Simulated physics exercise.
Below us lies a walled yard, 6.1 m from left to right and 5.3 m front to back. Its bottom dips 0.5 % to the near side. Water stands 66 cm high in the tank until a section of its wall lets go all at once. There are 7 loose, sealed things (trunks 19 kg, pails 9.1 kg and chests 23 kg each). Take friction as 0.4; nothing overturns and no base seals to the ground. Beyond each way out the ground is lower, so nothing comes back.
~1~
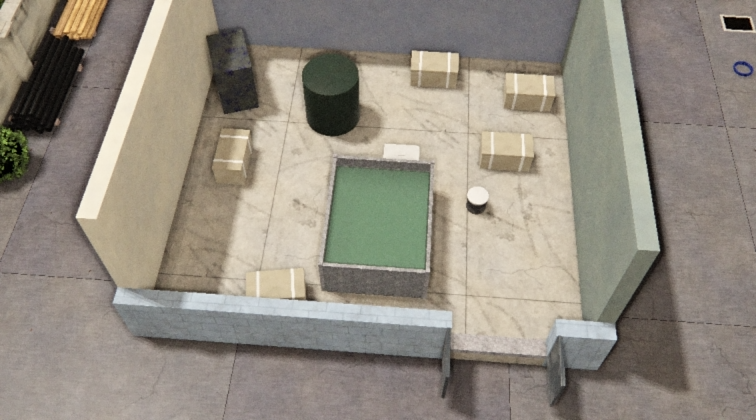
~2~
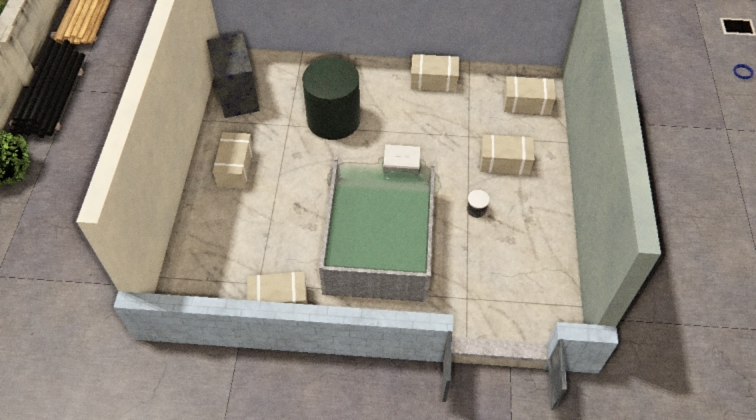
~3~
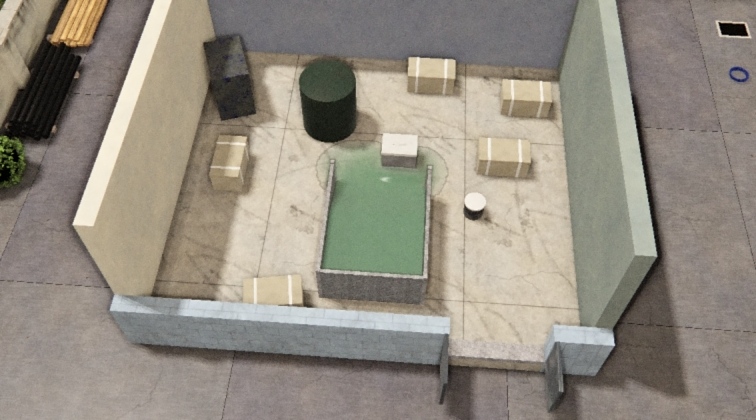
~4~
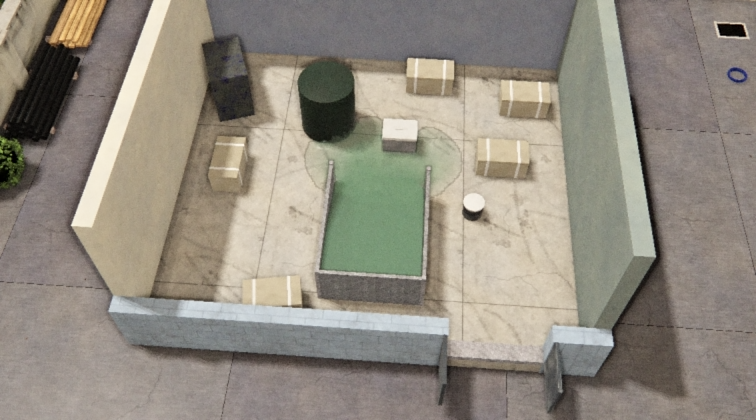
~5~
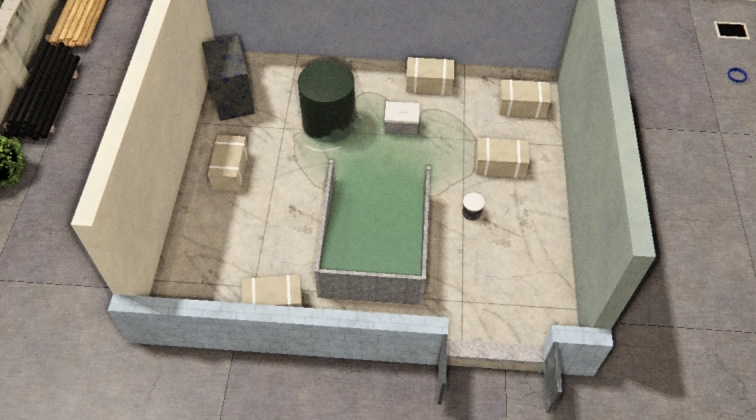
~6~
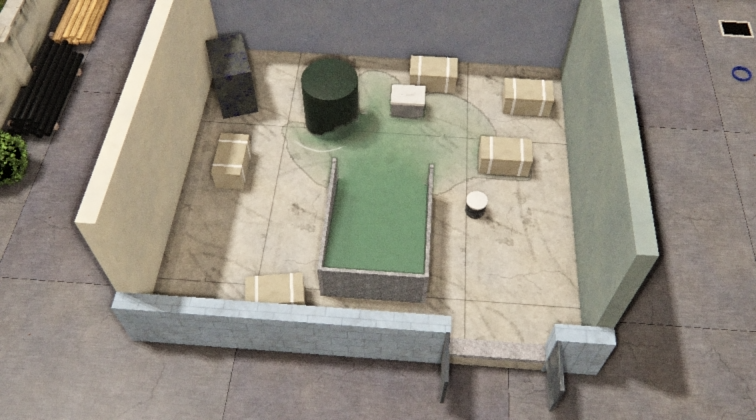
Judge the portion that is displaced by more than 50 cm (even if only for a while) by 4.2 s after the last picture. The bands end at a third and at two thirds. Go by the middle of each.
That comes to two thirds or above.
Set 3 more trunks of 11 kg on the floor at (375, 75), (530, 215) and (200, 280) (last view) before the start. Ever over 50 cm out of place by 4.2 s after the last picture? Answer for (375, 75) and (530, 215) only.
In that order: More, past it.
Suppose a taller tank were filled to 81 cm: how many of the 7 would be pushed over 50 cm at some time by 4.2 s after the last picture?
In that case 6 of them.
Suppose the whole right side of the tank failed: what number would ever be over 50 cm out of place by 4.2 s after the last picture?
In that case 4 of them.
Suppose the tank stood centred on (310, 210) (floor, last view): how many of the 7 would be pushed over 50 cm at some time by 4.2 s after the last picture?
Then 3.
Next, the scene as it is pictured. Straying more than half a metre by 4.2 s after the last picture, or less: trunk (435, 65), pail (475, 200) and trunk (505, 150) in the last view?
In turn: More, short of it, more.
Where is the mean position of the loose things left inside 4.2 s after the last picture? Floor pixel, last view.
Around (424, 206).
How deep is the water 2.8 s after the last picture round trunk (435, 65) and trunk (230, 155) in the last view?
Roughly 16 and 5 cm.
Then, 0.4 s after the last picture 1 of 7 are over 50 cm from their spots; 0 afloat.
Then, 1.5 s after the last picture 1 of 7 are over 50 cm from their spots; 2 afloat.
Then, 2.8 s after the last picture 4 of 7 are over 50 cm from their spots; 3 afloat.
Then, 4.2 s after the last picture 5 of 7 are over 50 cm from their spots, and 5 have been at some point; 1 afloat.
